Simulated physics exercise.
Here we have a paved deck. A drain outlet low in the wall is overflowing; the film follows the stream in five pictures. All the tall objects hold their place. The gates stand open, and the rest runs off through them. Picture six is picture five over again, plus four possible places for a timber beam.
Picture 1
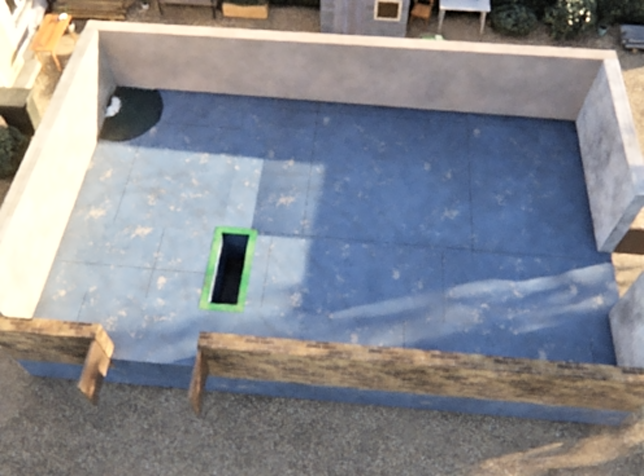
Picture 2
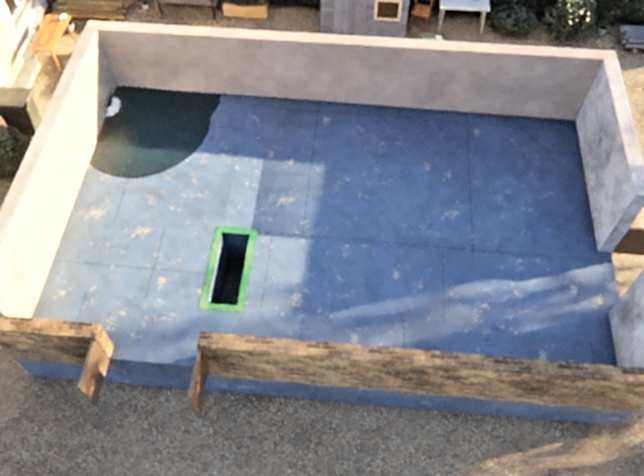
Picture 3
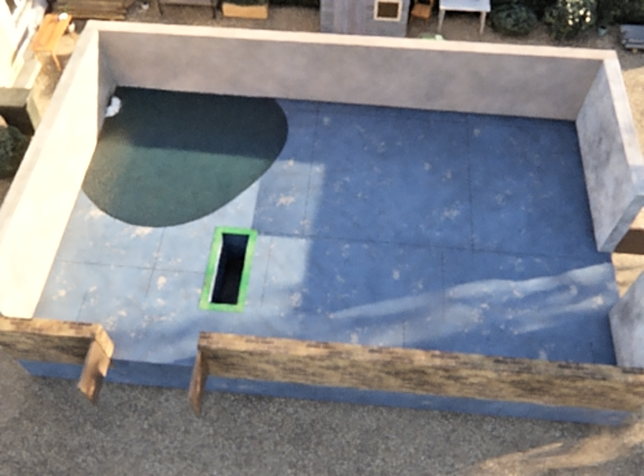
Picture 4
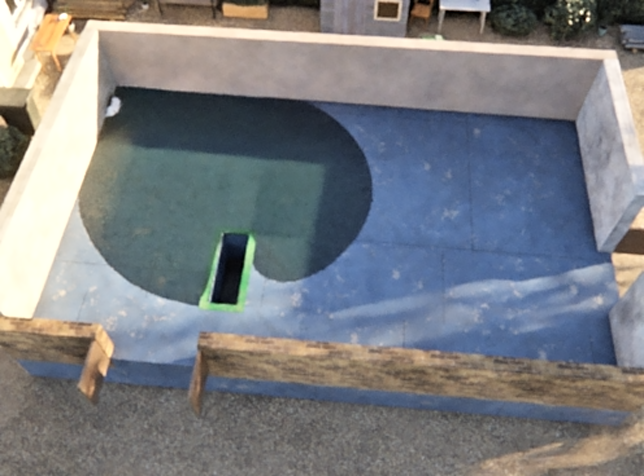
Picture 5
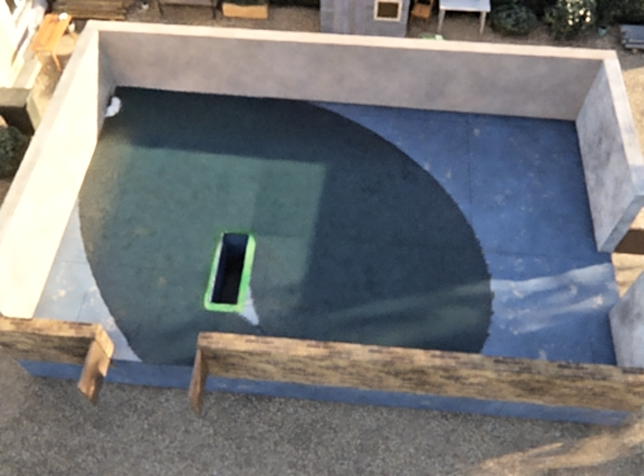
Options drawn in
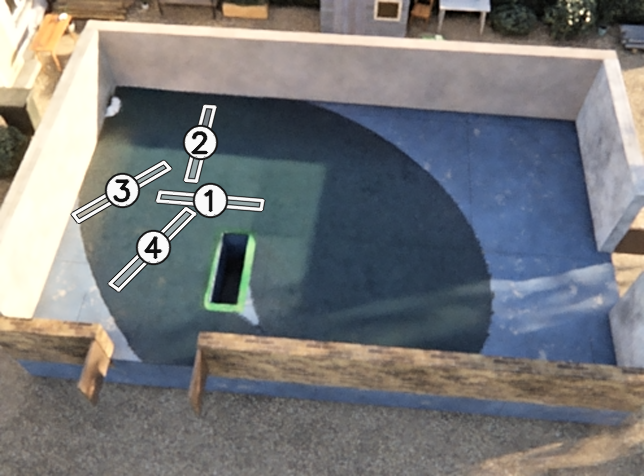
At the start, a small dark patch of water lies in the far left corner of a walled, blue paved deck. It spreads steadily outward across the paving, reaching and surrounding the green-edged gully, then widens to cover most of the deck, leaving the right side and a near-left patch dry.
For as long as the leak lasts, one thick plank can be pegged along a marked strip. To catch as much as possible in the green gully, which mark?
The best position is 2.
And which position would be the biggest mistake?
That would be 1.
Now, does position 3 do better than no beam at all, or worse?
Position 3 is worse.
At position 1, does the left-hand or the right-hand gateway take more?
The right one.
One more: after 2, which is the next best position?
That is position 4.
In white, 1 from (158, 196) to (261, 205); 2 from (191, 180) to (209, 106); 3 from (76, 217) to (166, 165); 4 from (114, 286) to (190, 211).
With 1, about 7 % of the stream goes into the green gully, about 90 % out by the gates.
With 2, about 25 % of the stream goes into the green gully, about 71 % out by the gates.
With 3, about 12 % of the stream goes into the green gully, about 83 % out by the gates.
With 4, about 16 % of the stream goes into the green gully, about 80 % out by the gates.
